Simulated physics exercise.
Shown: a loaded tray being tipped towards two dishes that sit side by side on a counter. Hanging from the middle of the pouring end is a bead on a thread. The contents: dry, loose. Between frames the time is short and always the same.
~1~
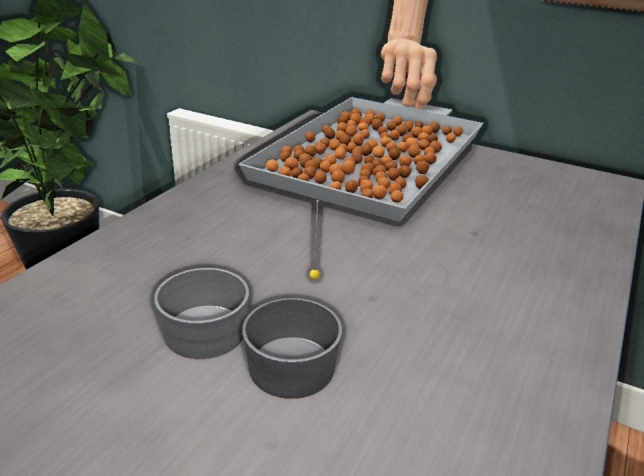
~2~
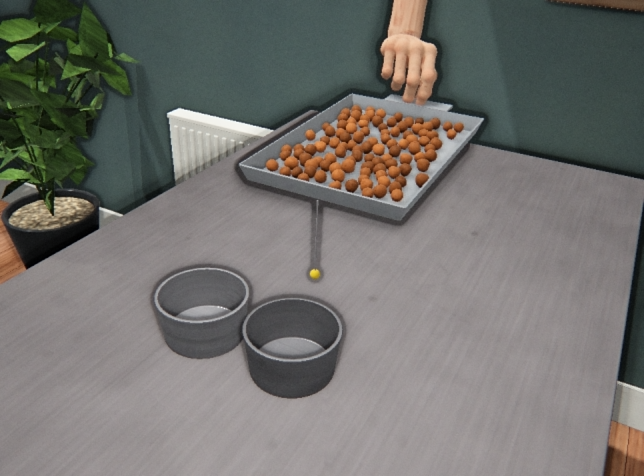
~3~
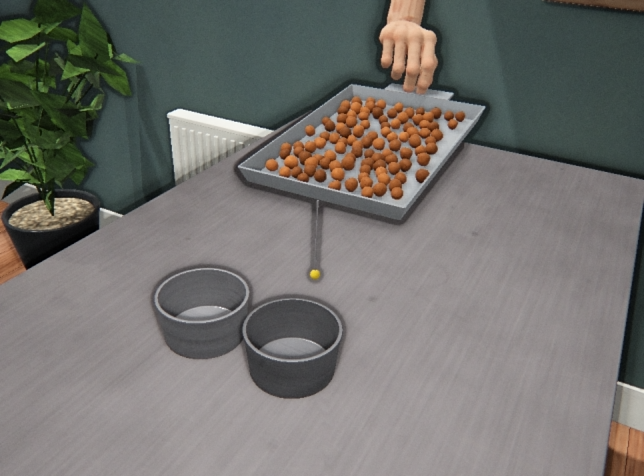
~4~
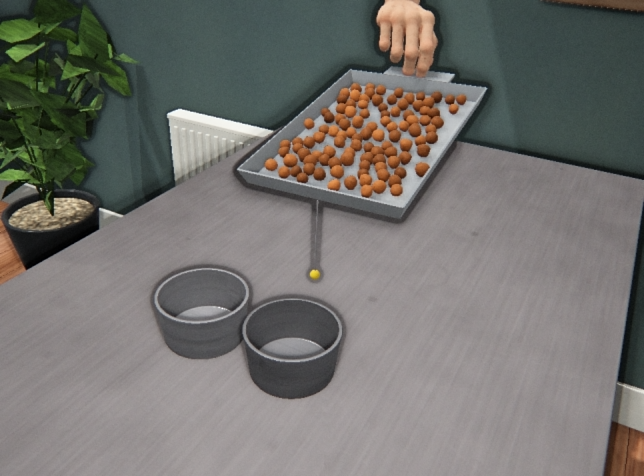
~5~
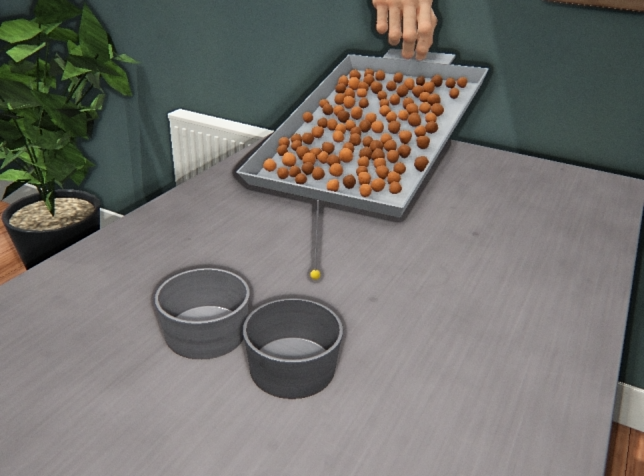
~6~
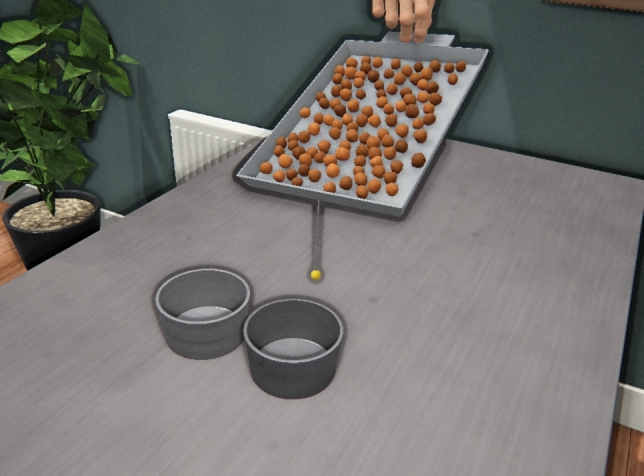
On a grey counter, a hand raised the far end of a tray of round brown nuts higher and higher above two dark dishes, and the nuts shifted about while the hanging yellow bead stayed still.
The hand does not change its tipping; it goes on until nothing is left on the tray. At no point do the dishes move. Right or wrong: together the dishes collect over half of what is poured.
Right.
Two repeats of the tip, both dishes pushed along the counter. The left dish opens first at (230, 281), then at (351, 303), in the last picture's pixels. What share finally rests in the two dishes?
Trial 1: 80 percent; trial 2: 0 percent.
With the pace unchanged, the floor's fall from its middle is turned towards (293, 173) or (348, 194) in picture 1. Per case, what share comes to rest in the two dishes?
First case: 20 %; second case: 50 %.
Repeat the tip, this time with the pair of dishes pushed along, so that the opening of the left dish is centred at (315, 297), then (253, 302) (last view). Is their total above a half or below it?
Short of half, then beyond half.
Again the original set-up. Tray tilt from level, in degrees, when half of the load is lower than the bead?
90° or so.
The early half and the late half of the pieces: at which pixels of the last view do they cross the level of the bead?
About (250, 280), and after that about (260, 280).
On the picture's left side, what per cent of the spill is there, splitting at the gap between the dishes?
Roughly 30 percent.
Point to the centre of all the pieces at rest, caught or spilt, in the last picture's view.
It settles centred around (244, 335).
Soon, tray tipped steeply; nearly all on the tray; a small part in the air.
A while on, tray tipped right over; a small part on the tray; about a quarter in the right dish; about a quarter in the left dish; a small part outside both; about a quarter in the air.
Towards the end, tray tipped past a quarter turn; about a third in the right dish; about a third in the left dish; about a third outside both.
Finally, tray tipped past a quarter turn; about a third in the right dish; about a third in the left dish; about a third outside both.
